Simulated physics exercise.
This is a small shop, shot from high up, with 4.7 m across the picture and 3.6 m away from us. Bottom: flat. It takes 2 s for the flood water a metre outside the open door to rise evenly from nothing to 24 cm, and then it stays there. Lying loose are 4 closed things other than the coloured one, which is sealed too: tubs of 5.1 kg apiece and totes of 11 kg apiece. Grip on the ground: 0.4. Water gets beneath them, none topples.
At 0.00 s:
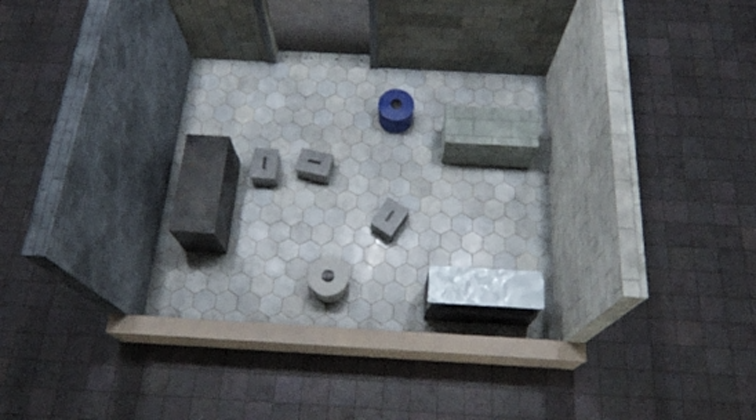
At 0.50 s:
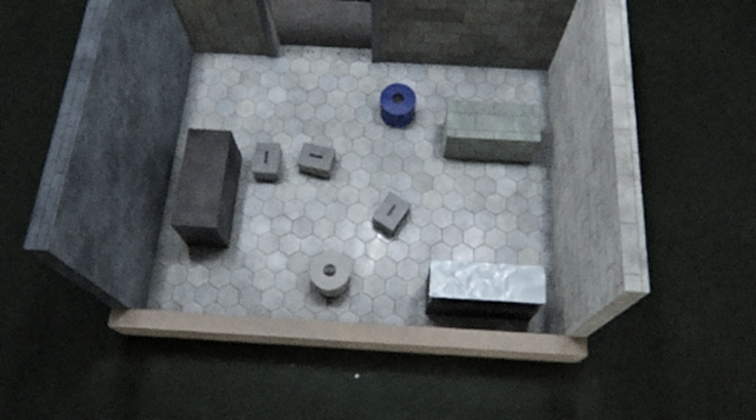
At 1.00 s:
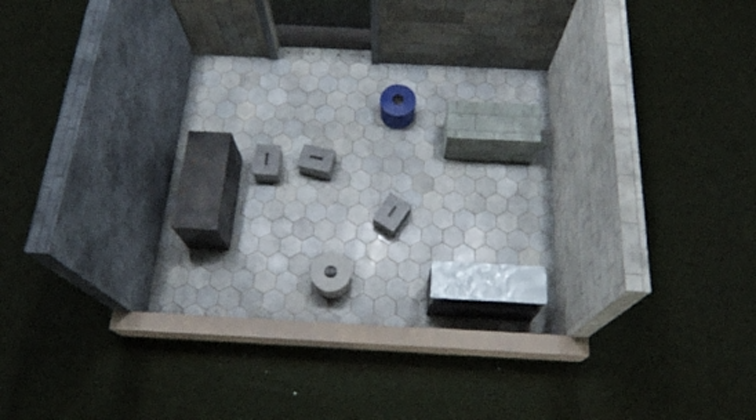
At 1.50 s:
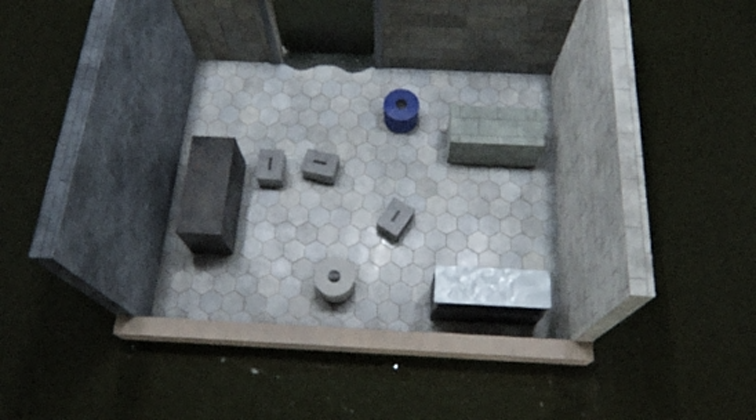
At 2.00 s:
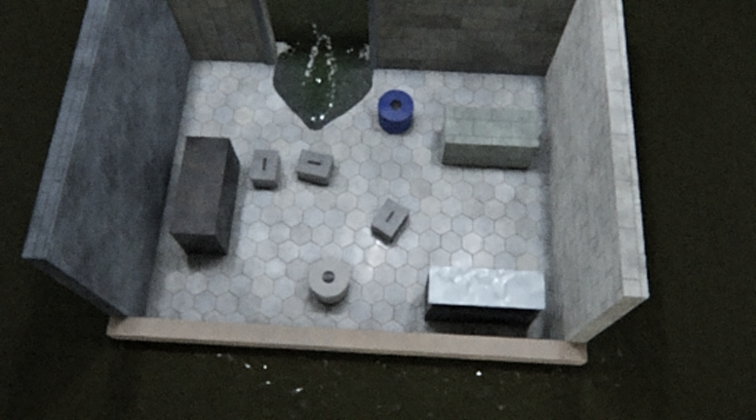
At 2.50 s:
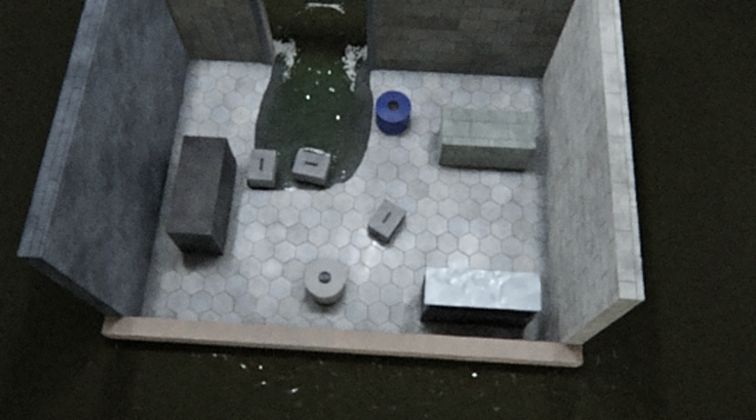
To begin with, a small roofless shop with grey walls stands on dark ground, a blue tub and several grey containers resting on its pale tiled floor. Dark water then covers the ground outside and pours in through the back doorway, spreading forward around the nearest grey totes, while nothing visibly shifts.
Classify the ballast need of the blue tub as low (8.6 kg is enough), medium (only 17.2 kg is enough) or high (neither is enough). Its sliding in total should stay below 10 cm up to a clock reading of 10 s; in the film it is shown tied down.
Medium.
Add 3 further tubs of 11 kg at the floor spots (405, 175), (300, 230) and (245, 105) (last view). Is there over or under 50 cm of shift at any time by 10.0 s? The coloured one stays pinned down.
First: Inside the limit; second: Beyond the limit; third: Inside the limit.
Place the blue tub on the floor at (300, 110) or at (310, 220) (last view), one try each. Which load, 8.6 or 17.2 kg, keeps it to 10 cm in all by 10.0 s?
Result, try 1: Both fail; try 2: Both fail.
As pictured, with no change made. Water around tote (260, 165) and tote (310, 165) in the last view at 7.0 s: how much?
Depth approx. 13 cm / 16 cm.
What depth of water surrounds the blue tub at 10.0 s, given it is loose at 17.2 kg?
Around 9 cm.
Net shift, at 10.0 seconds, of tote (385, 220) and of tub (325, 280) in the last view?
In that order: 120 cm, 100 cm.
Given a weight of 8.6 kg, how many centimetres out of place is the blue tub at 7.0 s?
Close to 40 centimetres.
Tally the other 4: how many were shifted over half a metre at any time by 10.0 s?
My count gives 4.
After 3.5 s the blue tub would be 20 cm from its start with 8.6 kg and 0 cm from its start with 17.2 kg; 5 cm of water round it then.
After 4.5 s the blue tub would be 39 cm from its start with 8.6 kg and 1 cm from its start with 17.2 kg; 4 cm of water round it then.
After 7.0 s the blue tub would be 39 cm from its start with 8.6 kg and 1 cm from its start with 17.2 kg; 4 cm of water round it then.
After 10.0 s the blue tub would be 30 cm from its start with 8.6 kg and 2 cm from its start with 17.2 kg; 9 cm of water round it then.
